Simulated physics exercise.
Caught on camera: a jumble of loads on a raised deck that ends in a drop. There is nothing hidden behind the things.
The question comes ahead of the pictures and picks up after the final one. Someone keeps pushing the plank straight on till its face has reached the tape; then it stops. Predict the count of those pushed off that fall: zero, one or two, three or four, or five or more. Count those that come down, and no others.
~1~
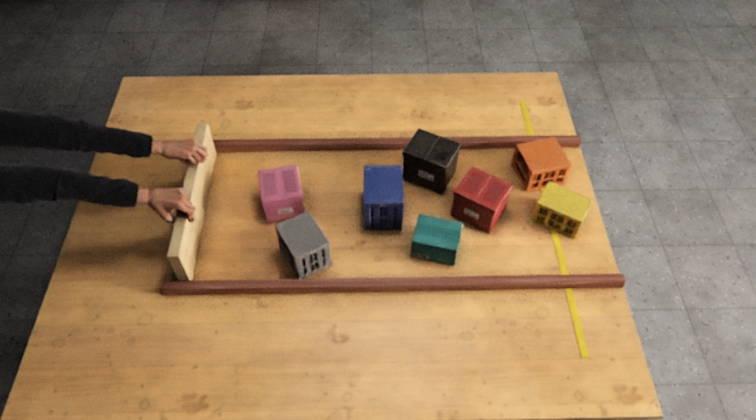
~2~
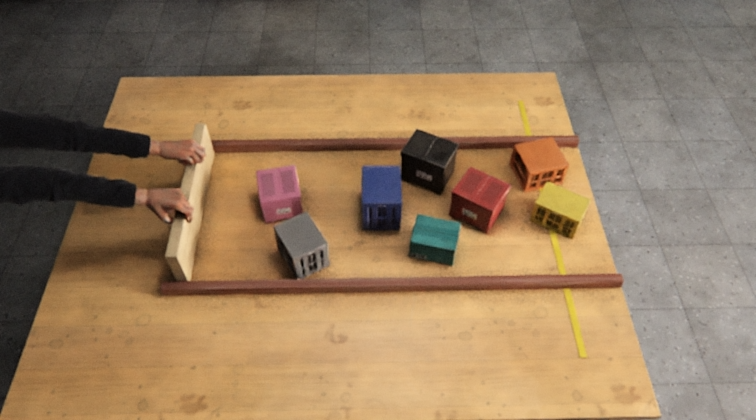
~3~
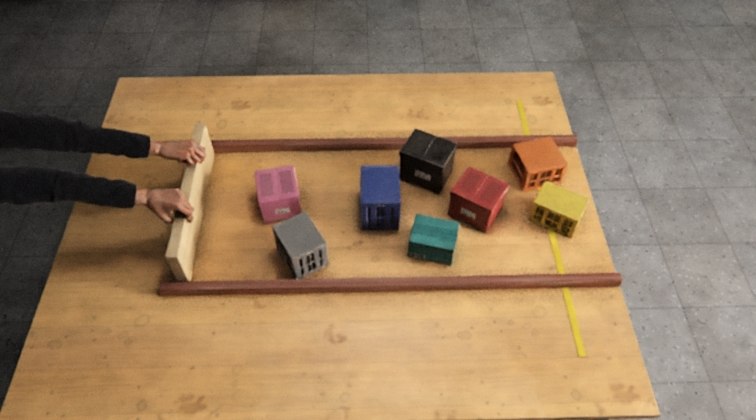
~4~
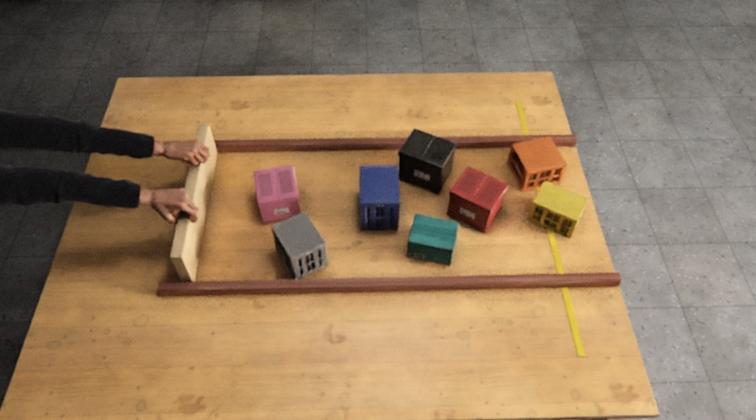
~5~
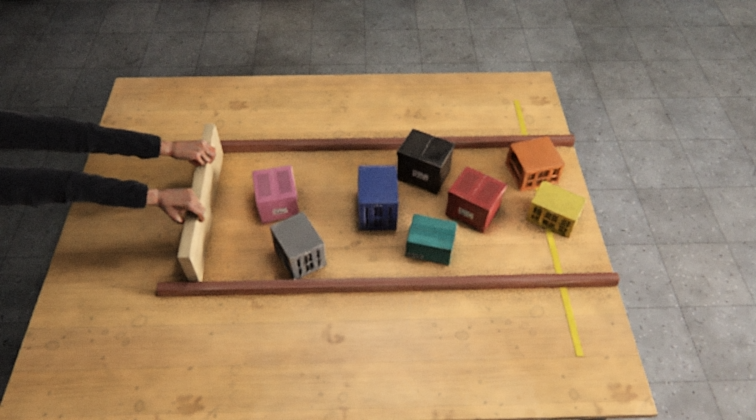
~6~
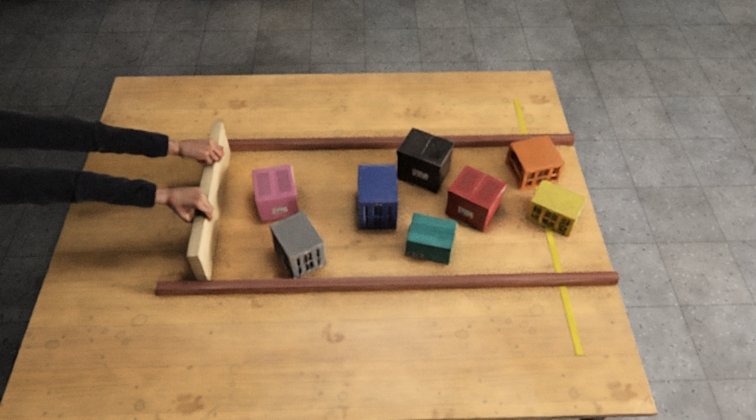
Seems the ones that don't stay up number at least five, for sure.
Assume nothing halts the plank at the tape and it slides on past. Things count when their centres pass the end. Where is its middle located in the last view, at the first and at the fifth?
First at (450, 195), next at (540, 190).
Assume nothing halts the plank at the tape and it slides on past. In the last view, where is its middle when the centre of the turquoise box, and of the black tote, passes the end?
About (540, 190), and about (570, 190) for the other.
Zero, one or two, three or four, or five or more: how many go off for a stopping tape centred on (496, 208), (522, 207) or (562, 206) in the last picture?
Well, in the order given, it's one to two, either three or four and at least five.
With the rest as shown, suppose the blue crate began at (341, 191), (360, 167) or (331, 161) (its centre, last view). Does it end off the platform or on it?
Results in order: Over the edge; not lost; not lost.
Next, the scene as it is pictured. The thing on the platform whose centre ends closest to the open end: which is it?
The one is the black tote.
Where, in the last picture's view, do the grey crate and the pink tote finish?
About (579, 247), and about (564, 190).
Soon after, none off yet; yellow crate at rest near (556, 208); orange crate at rest near (534, 163); red tote at rest near (475, 199).
Then, none off yet; yellow crate at rest near (556, 208); orange crate at rest near (534, 163); red tote moved about its own width near (507, 196).
Further on, one off so far; yellow crate falling near (622, 239); orange crate moved a little near (547, 163); red tote moved well along near (583, 191).
By the end, the number that fall off is five or more; fallen, blue crate, turquoise box, red tote, orange crate and yellow crate.
